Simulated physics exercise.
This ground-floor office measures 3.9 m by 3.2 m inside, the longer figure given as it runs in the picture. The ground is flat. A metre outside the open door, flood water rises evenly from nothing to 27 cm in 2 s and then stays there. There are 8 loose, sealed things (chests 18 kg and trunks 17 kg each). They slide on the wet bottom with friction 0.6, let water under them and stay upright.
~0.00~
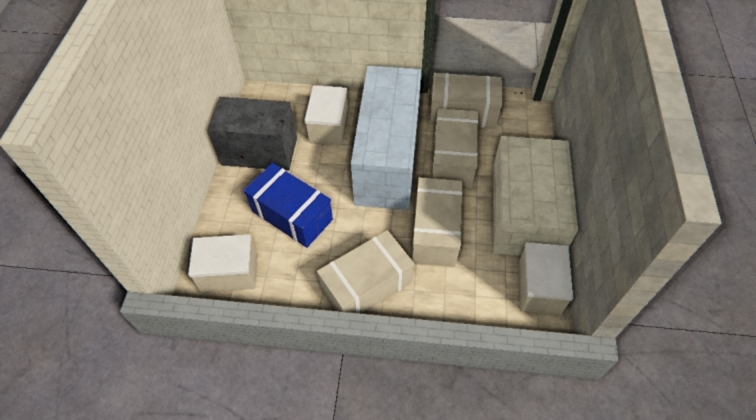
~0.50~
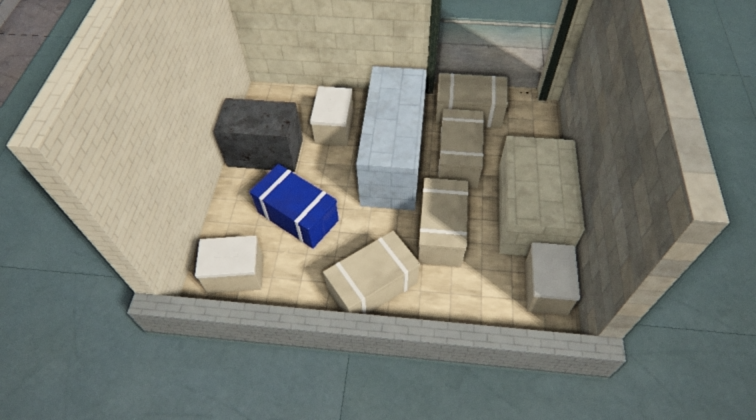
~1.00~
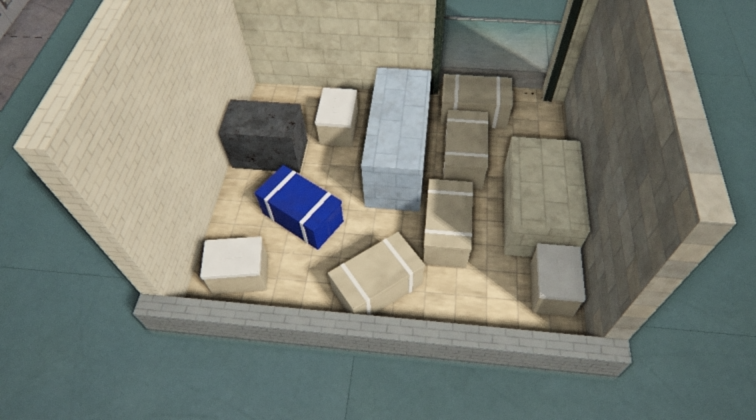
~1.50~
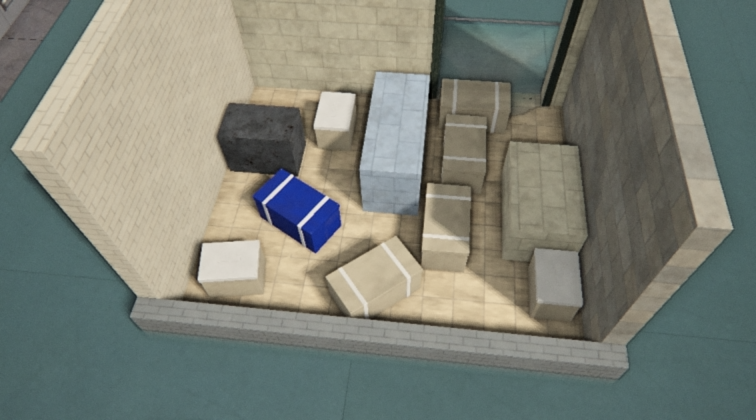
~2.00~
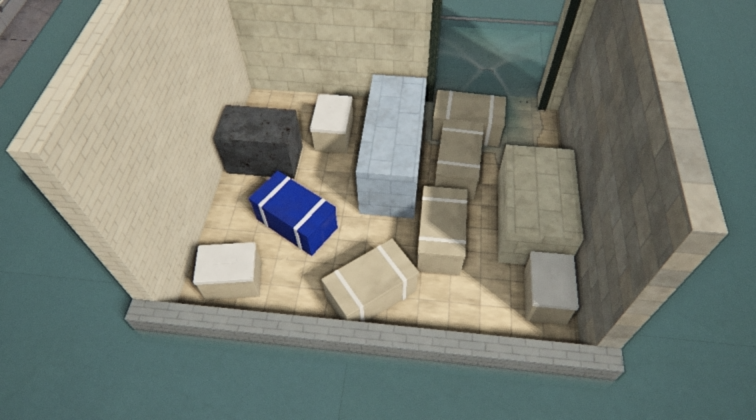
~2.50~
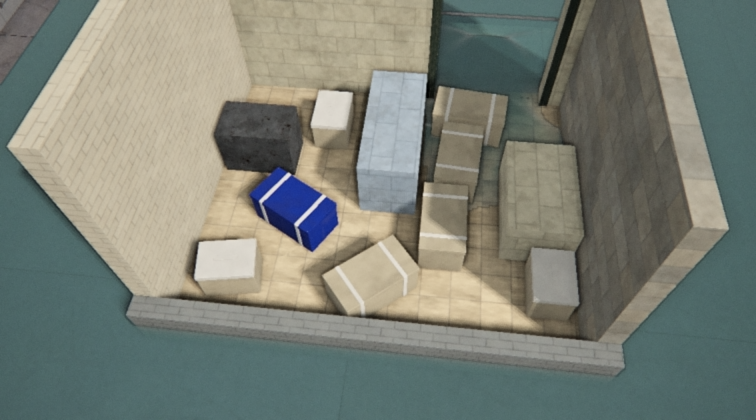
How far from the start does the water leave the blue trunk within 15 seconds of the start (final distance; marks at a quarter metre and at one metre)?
The blue trunk moves a short way.
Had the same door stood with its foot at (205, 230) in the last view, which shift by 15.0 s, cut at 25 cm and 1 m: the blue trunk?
In that case the blue trunk ends far away.
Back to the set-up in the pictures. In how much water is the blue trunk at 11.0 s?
About 18 cm.
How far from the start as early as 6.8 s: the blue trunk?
About 5 cm.
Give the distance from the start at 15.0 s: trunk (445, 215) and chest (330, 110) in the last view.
In that order: 80 cm, 30 cm.
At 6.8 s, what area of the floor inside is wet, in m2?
Roughly 9.5 m2.
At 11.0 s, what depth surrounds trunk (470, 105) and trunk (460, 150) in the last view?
About 20 and 22 cm.
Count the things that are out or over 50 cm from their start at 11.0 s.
4 of them.
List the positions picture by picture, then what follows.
The first frame shows the blue trunk at (287, 195) rests on the ground; water covers 0.0 m2; 0 of 8 have shifted.
The second frame shows the blue trunk at (293, 196) rests on the ground; 0.0 m2 under water; 0 of 8 have shifted.
The third frame shows the blue trunk at (298, 197) rests on the ground; water covers 0.0 m2; 0 of 8 have shifted.
The fourth frame shows the blue trunk at (296, 200) rests on the ground; 0.1 m2 under water; 0 of 8 have shifted.
The fifth frame shows the blue trunk at (292, 203), on the bottom; 0.9 m2 under water; 1 of 8 have shifted.
The sixth frame shows the blue trunk at (293, 199), on the bottom; 1.9 m2 under water; 2 of 8 have shifted.
After 3.5 s the blue trunk is near (293, 199), 0.0 m from its start, aground; 2 afloat.
After 6.8 s the blue trunk is near (294, 194), 0.1 m from its start, aground; 5 afloat.
After 11.0 s the blue trunk is near (322, 160), 0.5 m from its start, afloat; 8 afloat.
After 15.0 s the blue trunk is near (322, 155), 0.5 m from its start, afloat; 8 afloat.
